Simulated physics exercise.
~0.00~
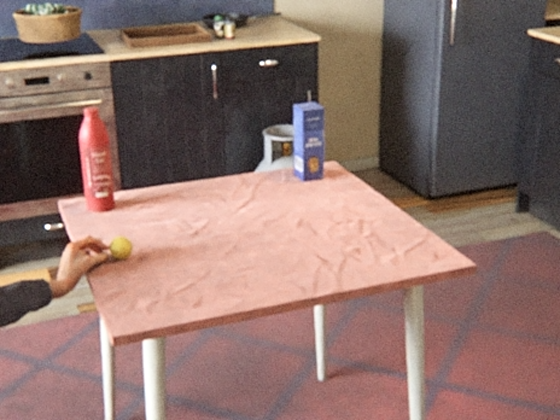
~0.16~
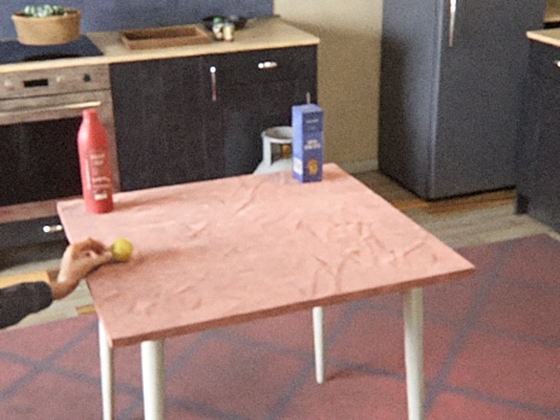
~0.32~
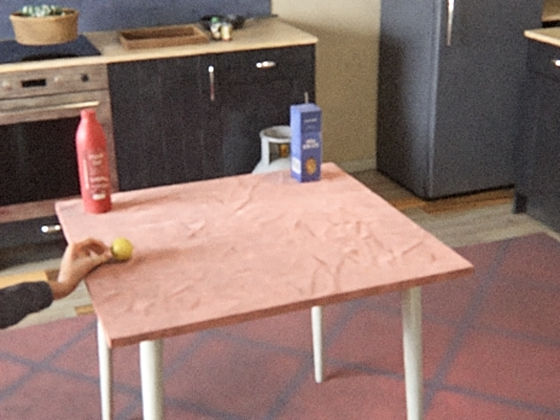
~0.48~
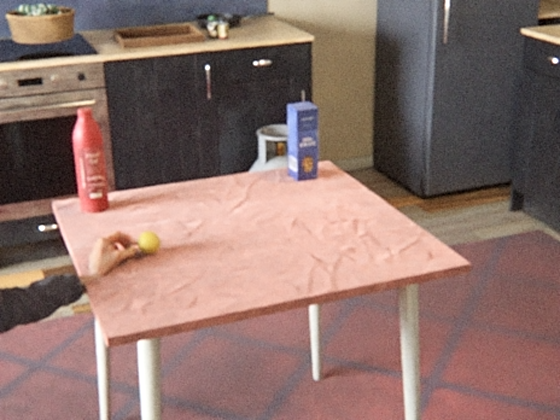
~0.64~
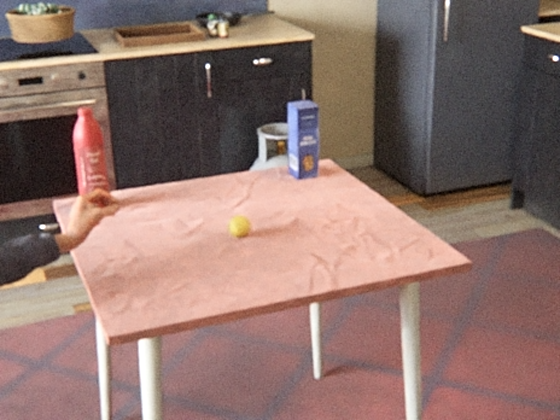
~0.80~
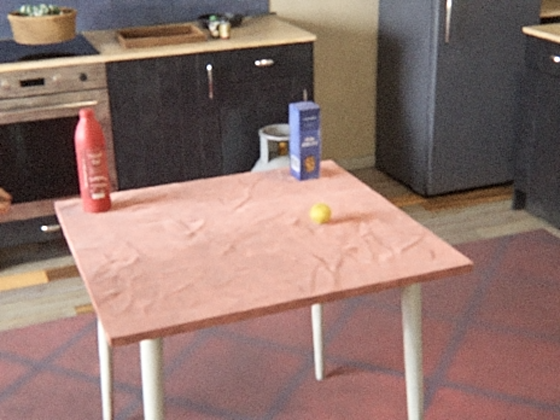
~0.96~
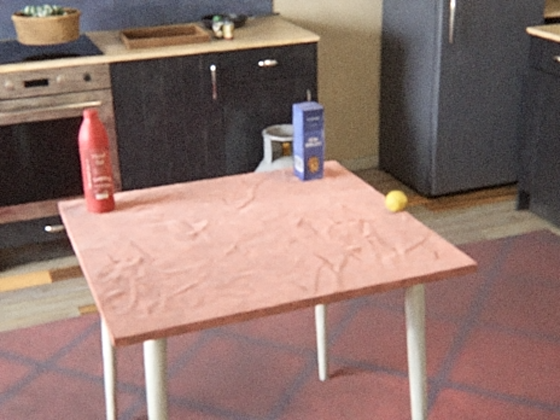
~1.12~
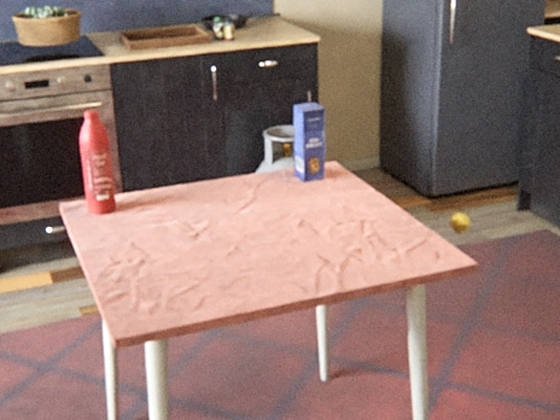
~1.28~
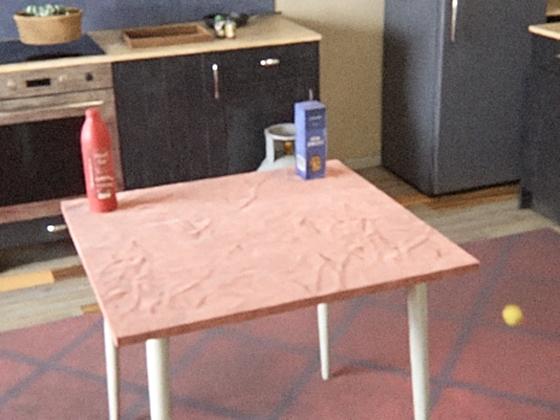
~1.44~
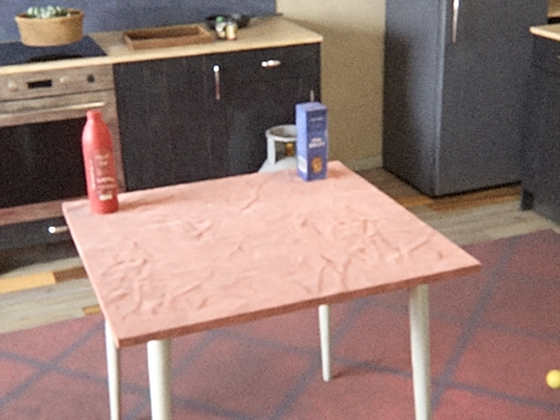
A yellow lemon was pushed by a hand to the right across a pink table, rolled on alone past a red bottle and blue carton after the hand drew back, then went off the right edge and dropped toward the floor, still moving.
